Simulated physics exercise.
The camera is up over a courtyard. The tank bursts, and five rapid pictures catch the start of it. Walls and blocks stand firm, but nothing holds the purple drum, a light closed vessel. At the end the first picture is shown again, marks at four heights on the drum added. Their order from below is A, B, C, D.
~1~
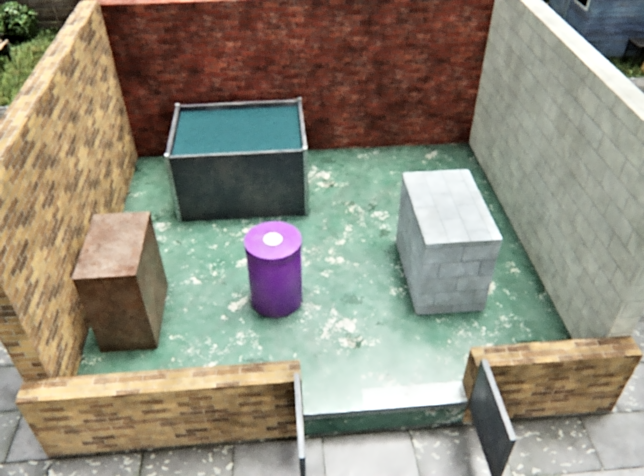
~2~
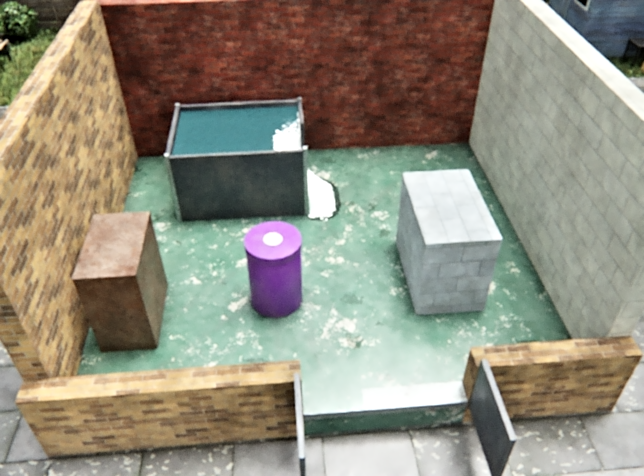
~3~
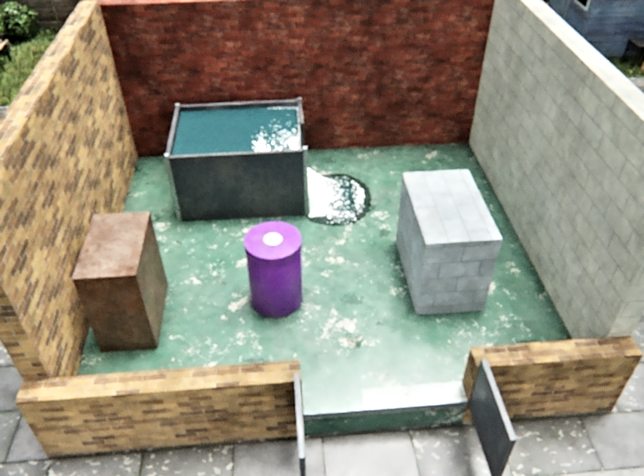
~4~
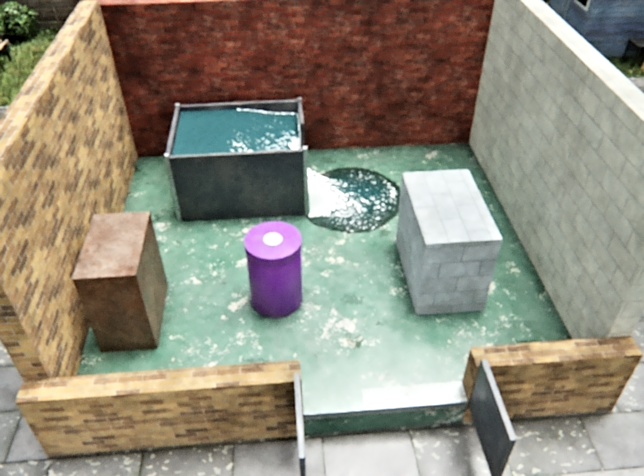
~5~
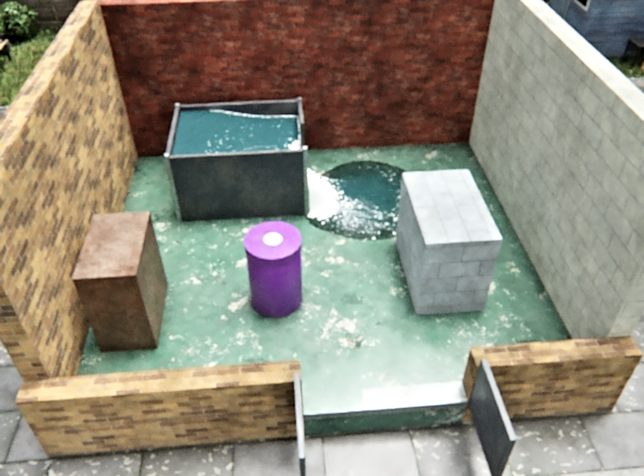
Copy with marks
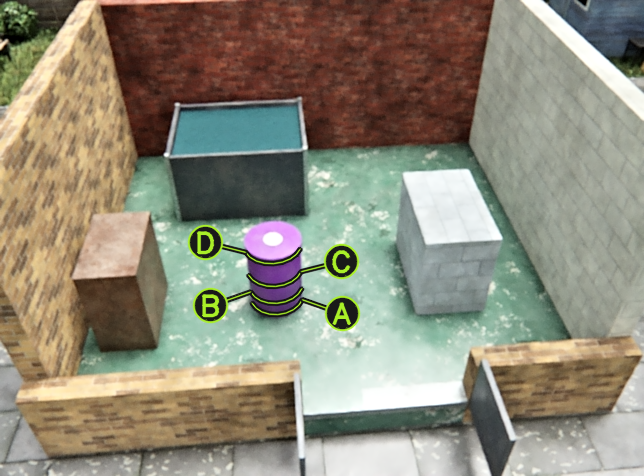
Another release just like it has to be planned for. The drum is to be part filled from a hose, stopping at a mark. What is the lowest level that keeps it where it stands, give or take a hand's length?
Take A.
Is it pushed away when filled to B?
No, not at all.
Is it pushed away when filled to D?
No, not at all.
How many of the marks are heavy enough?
All four.
In lime, A at (277, 314); B at (276, 303); C at (275, 286); D at (273, 263); from the bottom up A, B, C, D.
With A, it does not move.
With B, it does not move.
With C, it does not move.
With D, it does not move.
